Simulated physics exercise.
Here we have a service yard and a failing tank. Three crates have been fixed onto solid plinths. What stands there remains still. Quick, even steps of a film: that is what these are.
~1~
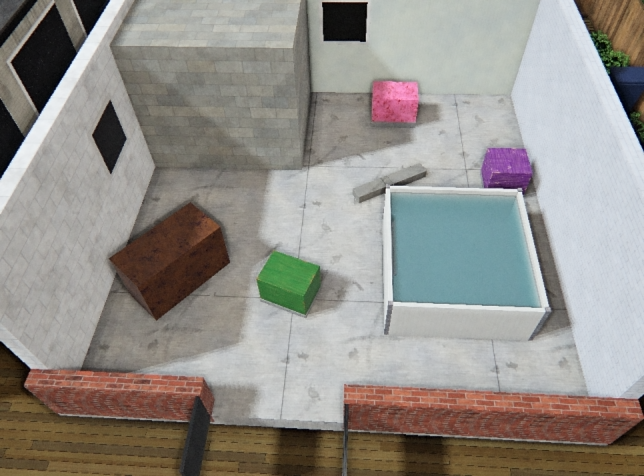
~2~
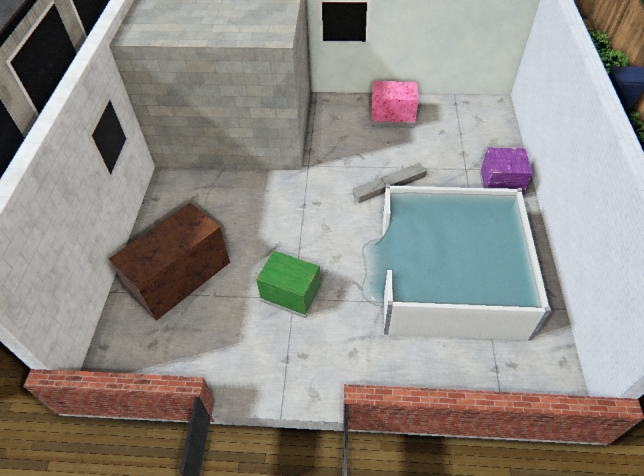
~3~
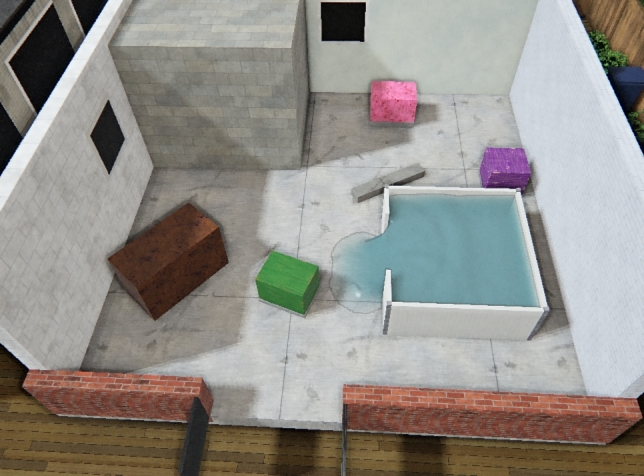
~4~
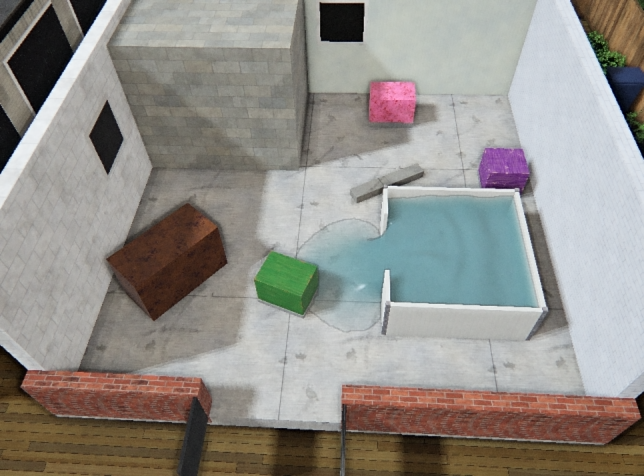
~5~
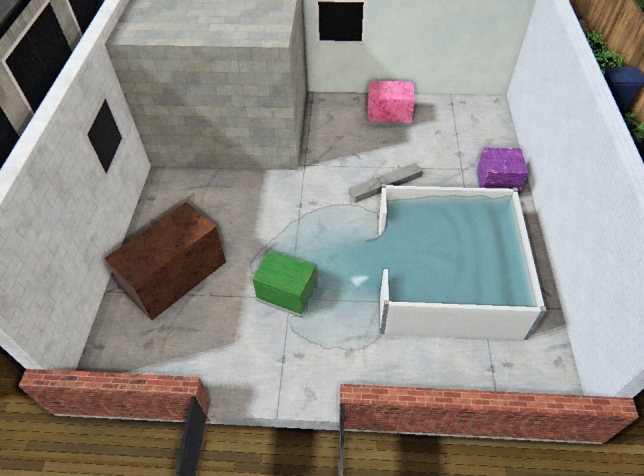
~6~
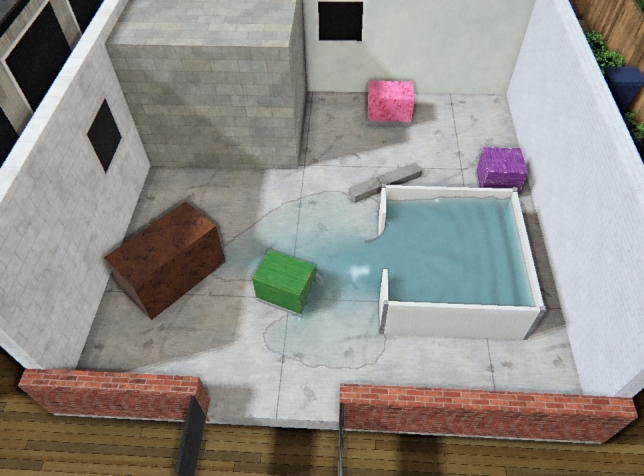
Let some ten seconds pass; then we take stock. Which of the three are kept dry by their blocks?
My prediction: Pink crate: Remains dry; purple crate: Remains dry; green crate: Becomes wet.
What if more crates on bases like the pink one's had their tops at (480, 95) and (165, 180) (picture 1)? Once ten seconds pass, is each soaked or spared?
Outcome, in listed order: Is missed, is inundated.
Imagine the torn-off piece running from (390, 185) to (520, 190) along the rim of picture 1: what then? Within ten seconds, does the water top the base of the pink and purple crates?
The pink one is reached; the purple one is reached.
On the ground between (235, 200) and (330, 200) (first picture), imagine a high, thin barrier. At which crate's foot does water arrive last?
That would be the one in purple.
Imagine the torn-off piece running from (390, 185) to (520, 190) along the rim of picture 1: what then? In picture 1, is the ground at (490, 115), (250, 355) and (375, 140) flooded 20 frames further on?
Order as asked: Swamped, untouched, swamped.
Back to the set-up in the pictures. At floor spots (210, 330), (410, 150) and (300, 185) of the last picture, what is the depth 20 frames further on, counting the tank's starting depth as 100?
Around 4, 0 and 2 %.
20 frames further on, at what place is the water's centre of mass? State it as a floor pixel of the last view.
The spot I would choose is (316, 253).
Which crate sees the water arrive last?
That would be the one in purple.
A moment on, water covers 35 % of the floor; the pink crate not reached, the purple crate not reached, the green crate water round its plinth.
Next, water covers 40 % of the floor; the pink crate not reached, the purple crate not reached, the green crate water round its plinth.
Then, water covers 50 % of the floor; the pink crate not reached, the purple crate not reached, the green crate water round its plinth.
Later, water covers 65 % of the floor; the pink crate water round its plinth, the purple crate not reached, the green crate water round its plinth.
In the end, water covers 90 % of the floor; the pink crate stayed above the water, the purple crate stayed above the water, the green crate was topped.
